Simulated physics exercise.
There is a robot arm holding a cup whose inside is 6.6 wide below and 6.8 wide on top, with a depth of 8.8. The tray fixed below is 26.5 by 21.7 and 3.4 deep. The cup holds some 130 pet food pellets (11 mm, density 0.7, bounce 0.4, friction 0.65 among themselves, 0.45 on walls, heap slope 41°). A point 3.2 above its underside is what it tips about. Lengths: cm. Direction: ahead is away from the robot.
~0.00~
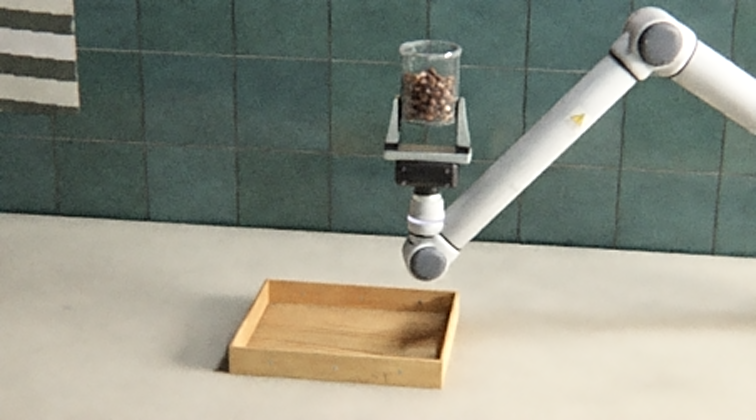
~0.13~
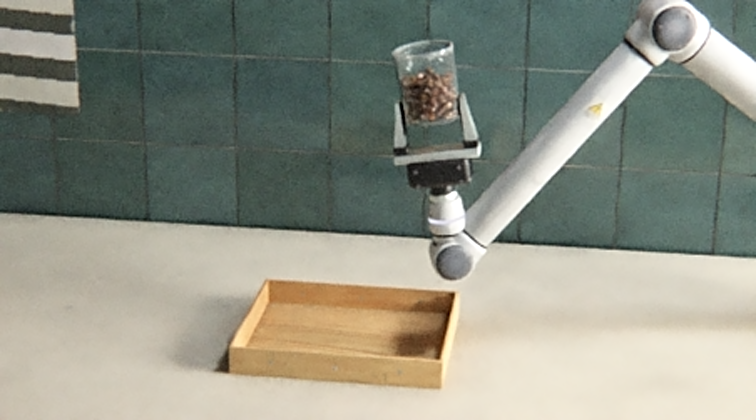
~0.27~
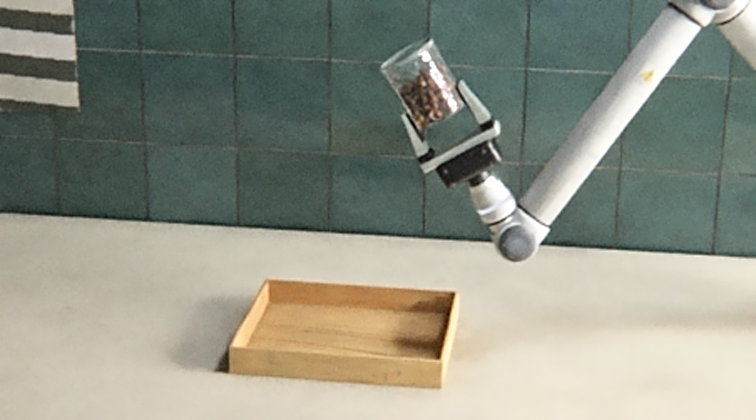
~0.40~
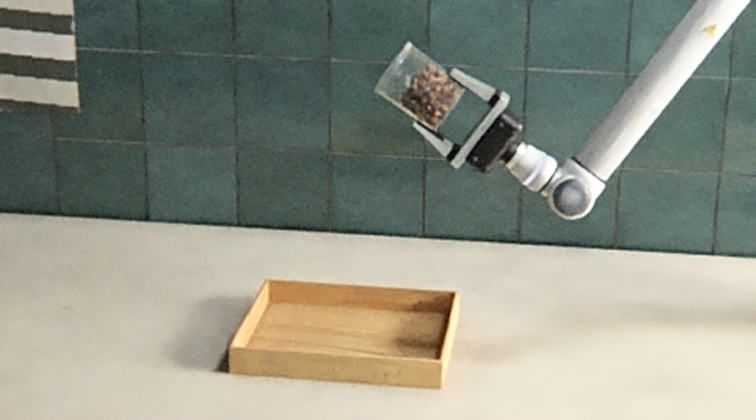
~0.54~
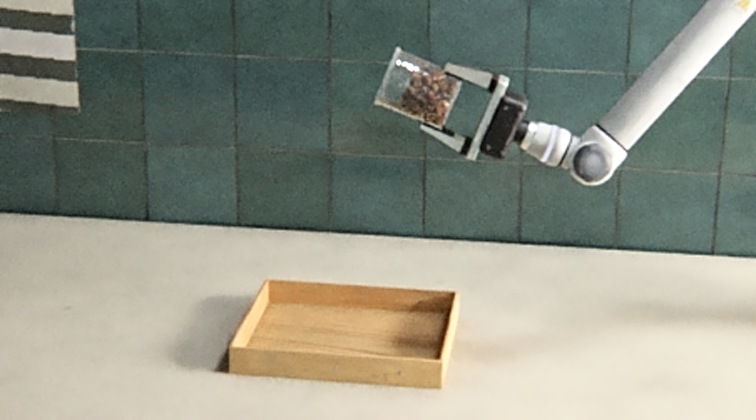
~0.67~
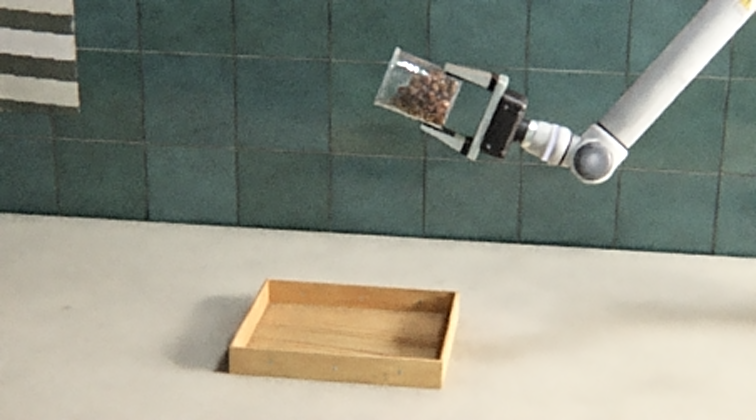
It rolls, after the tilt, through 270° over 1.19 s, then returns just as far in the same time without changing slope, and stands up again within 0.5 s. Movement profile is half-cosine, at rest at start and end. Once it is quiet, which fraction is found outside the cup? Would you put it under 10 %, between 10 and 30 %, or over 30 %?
I would put it under 10 %.
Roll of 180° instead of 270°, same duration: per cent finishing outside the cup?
I'd put it at about 0 %.
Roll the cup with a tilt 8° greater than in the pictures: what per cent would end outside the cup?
I'd expect close to 10 per cent then.
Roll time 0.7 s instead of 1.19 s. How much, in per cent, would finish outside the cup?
Around 0 %.
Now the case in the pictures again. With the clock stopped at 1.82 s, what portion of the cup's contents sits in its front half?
Viewer-side fraction of pieces: Approx. 60 %.
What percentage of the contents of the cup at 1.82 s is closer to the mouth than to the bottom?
About 30 %.
After 1.82 s, tipped 70°, highest piece 38 above the table; 132 in the cup.
After 2.97 s, tipped 70°, highest piece 37 above the table; 132 in the cup.
After 3.75 s, upright, highest piece 39 above the table; 132 in the cup.
After 4.45 s, upright, highest piece 39 above the table; 132 in the cup.
At rest, 132 in the cup. That is 0 % outside the cup.
